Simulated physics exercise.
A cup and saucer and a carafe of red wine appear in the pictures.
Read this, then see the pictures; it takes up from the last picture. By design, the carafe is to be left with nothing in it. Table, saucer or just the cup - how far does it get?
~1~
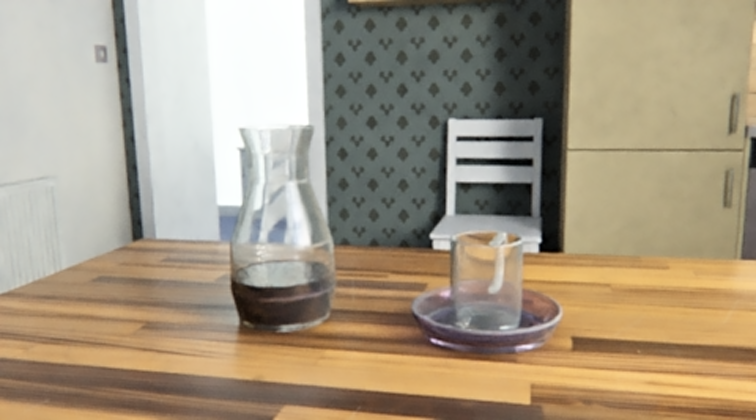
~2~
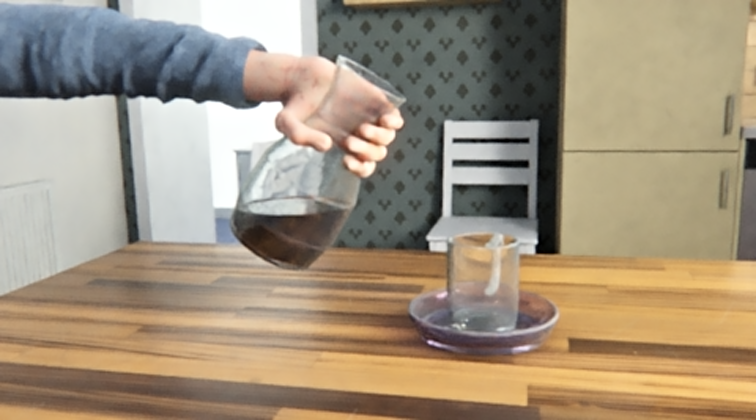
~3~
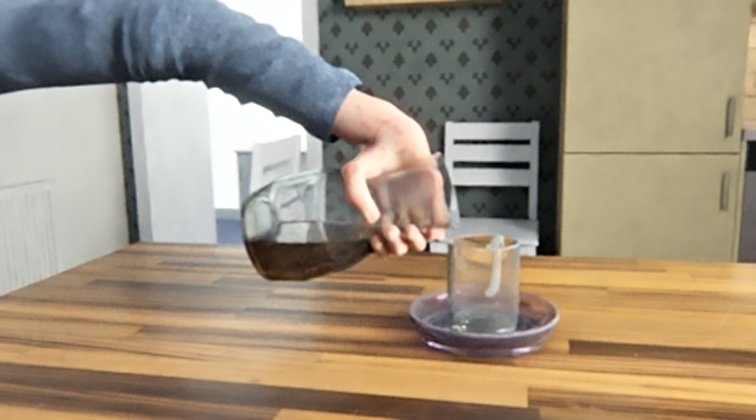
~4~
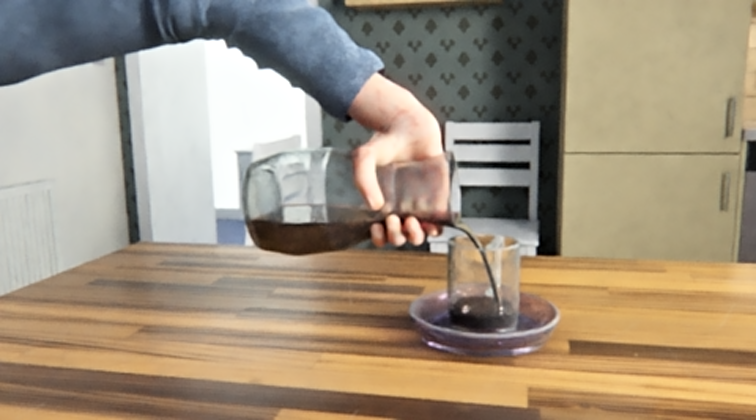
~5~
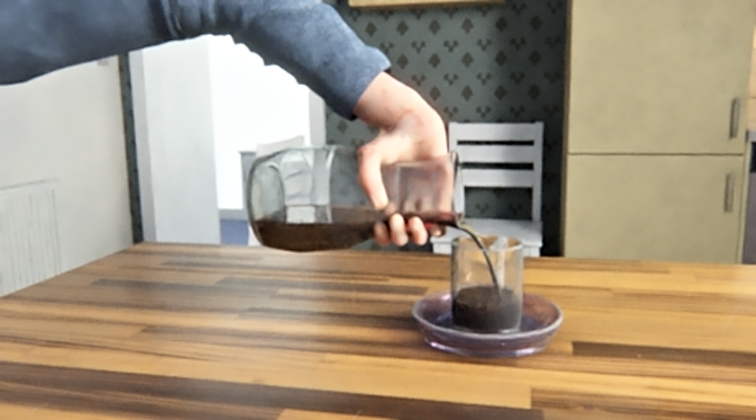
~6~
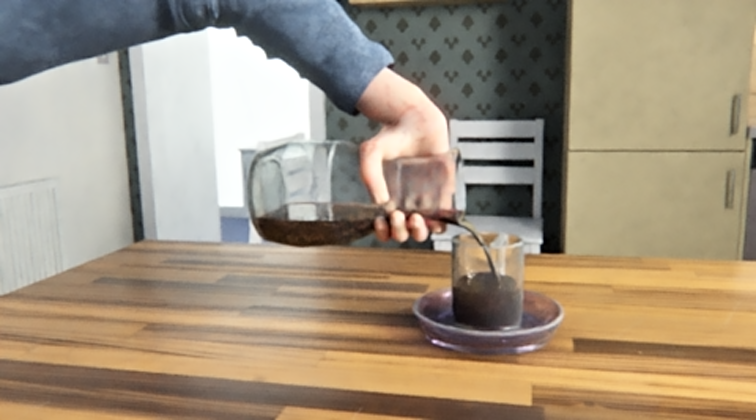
The saucer.
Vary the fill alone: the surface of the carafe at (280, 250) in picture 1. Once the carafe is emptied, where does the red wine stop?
Outcome: Overflow to the top.
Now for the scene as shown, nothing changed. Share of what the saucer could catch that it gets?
The saucer ends up around 40 per cent full.
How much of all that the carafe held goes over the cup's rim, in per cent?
Estimate: Close to 25 percent.
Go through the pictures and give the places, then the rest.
The first picture shows before the pour; carafe (281, 221) about a quarter full; cup (486, 277) empty; saucer (479, 337) dry.
In the second picture, the carafe is on its way; carafe (321, 161) tipped 35° with all of its load; cup (482, 279) empty.
The third picture shows the red wine nears the lip; carafe (355, 214) tipped 75° with all of its load; cup (483, 280) empty.
The fourth picture shows pouring; carafe (358, 197) tipped 85° with nearly all of its load; cup nearly empty, surface at (483, 307).
The fifth picture shows pouring; carafe (362, 196) tipped 85° with about three quarters of its load; cup (486, 281) about a third full.
The sixth picture shows pouring; carafe (363, 191) tipped 85° with about two thirds of its load; cup about half full, surface at (487, 285); saucer (481, 338) dry.
A moment on, the cup is nearly full; the saucer is dry.
Further on, the cup is full to the brim; the saucer is wet, with room to spare.
When it is over, the cup is full to the brim; the saucer is wet, with room to spare.
